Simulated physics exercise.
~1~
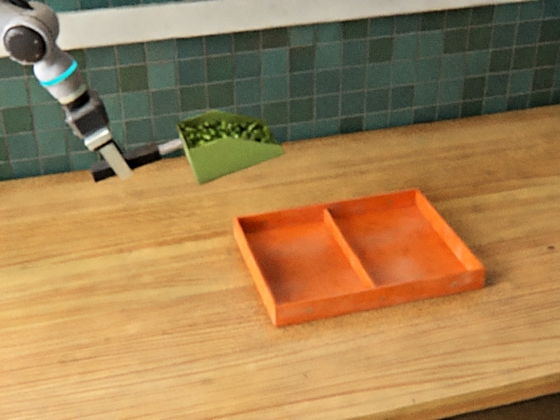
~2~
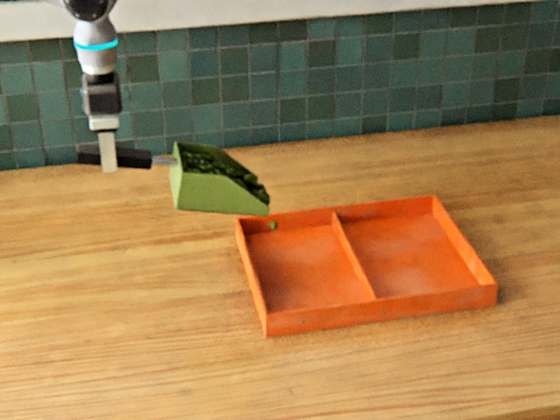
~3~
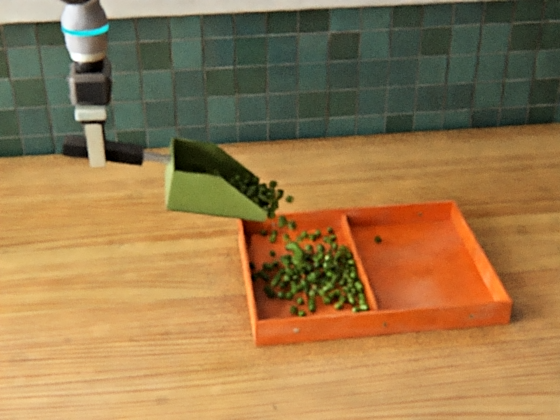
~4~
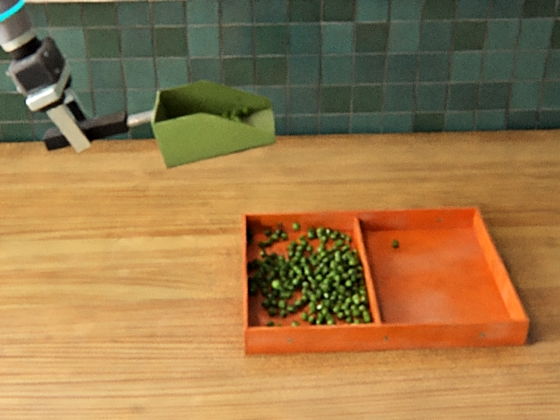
A robot arm tips green beads from a scoop into the orange tray's left compartment, then lifts the scoop.
